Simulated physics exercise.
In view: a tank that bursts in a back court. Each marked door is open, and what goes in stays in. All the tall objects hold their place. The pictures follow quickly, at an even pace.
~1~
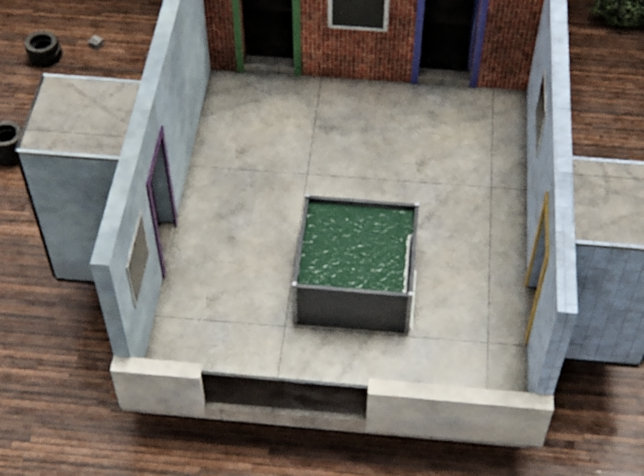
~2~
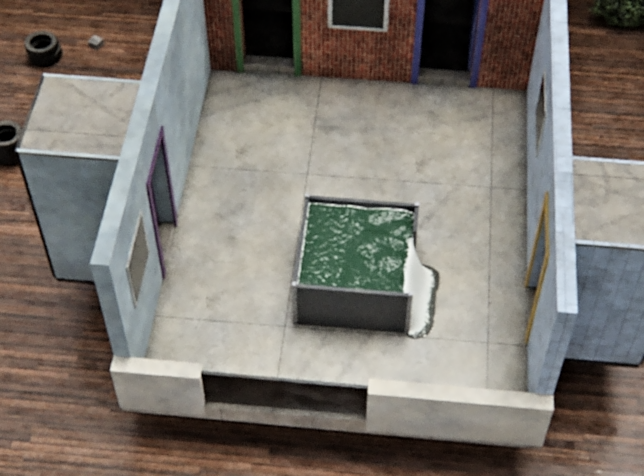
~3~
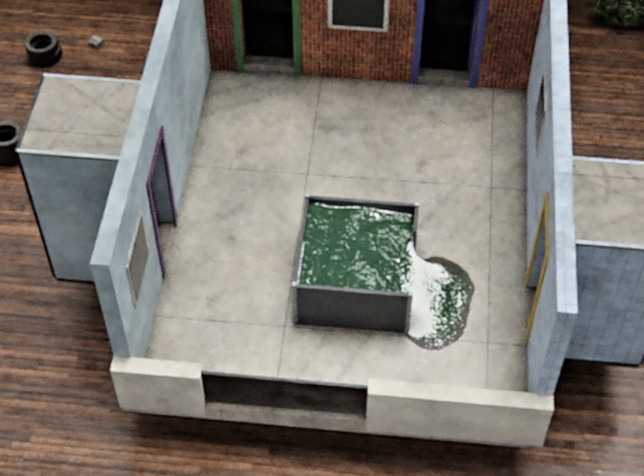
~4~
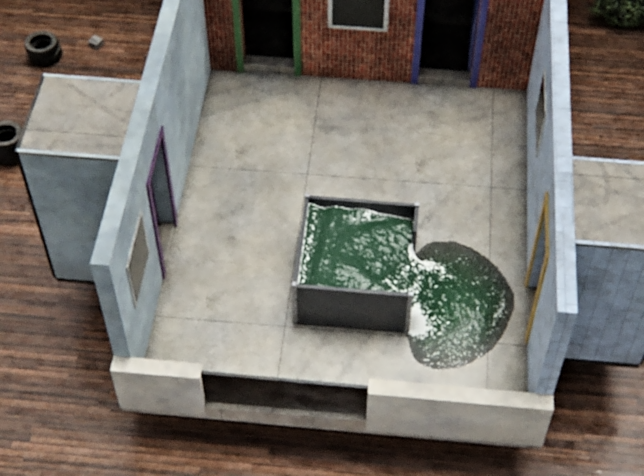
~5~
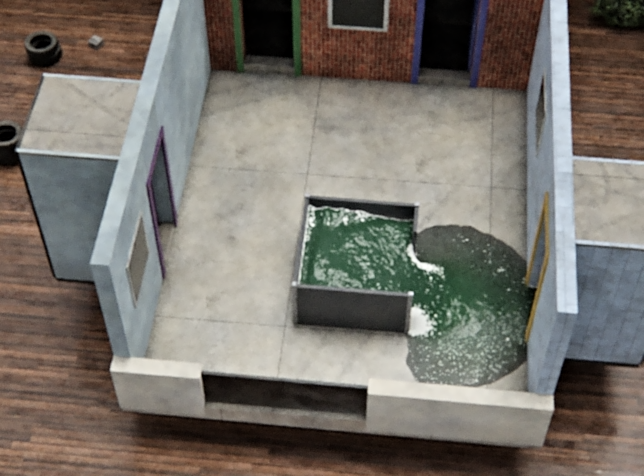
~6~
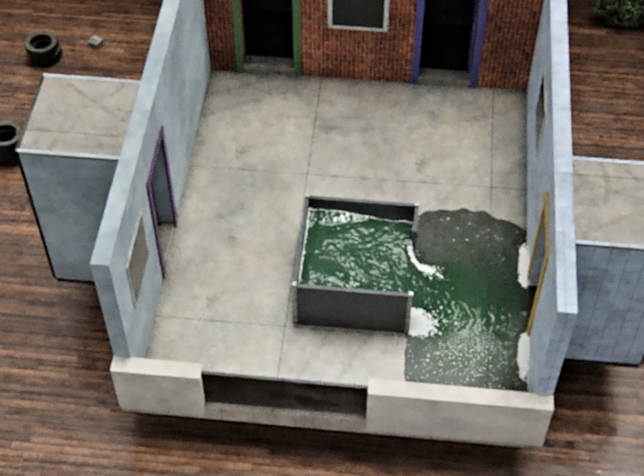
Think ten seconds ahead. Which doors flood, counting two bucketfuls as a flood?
The purple door holds within the limit; the yellow door floods; the blue door holds within the limit; the green door holds within the limit.
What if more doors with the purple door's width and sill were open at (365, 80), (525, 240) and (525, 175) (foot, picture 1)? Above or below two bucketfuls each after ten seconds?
In that order: Is under, passes that mark, stays under.
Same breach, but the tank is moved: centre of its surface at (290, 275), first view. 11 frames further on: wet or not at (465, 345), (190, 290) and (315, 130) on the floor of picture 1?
One after the other: Awash, no water, dry.
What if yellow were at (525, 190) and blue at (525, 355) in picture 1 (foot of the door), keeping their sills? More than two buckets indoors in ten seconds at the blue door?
Then: Blue takes more.
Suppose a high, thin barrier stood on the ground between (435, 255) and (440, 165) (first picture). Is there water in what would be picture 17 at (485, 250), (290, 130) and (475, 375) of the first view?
In that order: Wet, not flooded, flooded.
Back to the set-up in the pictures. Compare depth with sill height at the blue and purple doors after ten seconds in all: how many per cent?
In turn 20 and 40 per cent.
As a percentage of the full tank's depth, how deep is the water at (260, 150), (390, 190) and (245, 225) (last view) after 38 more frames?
In turn 2, 2 and 2 in a hundred.
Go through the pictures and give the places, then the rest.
The open tank at (357, 247) is whole and still, in the first picture.
Water pours out at (409, 285) and has run to (412, 334), in the second picture.
Water pours out at (408, 288) and has run to (463, 276), in the third picture.
Water pours out at (408, 289) and has run to (507, 292), in the fourth picture.
Water pours out at (408, 289) and has run to (543, 327), in the fifth picture.
Water pours out at (408, 289) and has run to (527, 390), in the sixth picture.
A moment on, water covers 15 % of the floor; the purple door not reached, the yellow door far over two buckets in, the blue door not reached, the green door not reached.
Next, water covers 30 % of the floor; the purple door not reached, the yellow door far over two buckets in, the blue door not reached, the green door not reached.
Then, water covers 55 % of the floor; the purple door not reached, the yellow door far over two buckets in, the blue door wet at the sill, nothing in, the green door not reached.
Later, water covers 80 % of the floor; the purple door wet at the sill, nothing in, the yellow door far over two buckets in, the blue door wet at the sill, nothing in, the green door wet at the sill, nothing in.
In the end, water covers 90 % of the floor; the purple door wet at the sill, nothing in, the yellow door far over two buckets in, the blue door wet at the sill, nothing in, the green door wet at the sill, nothing in.
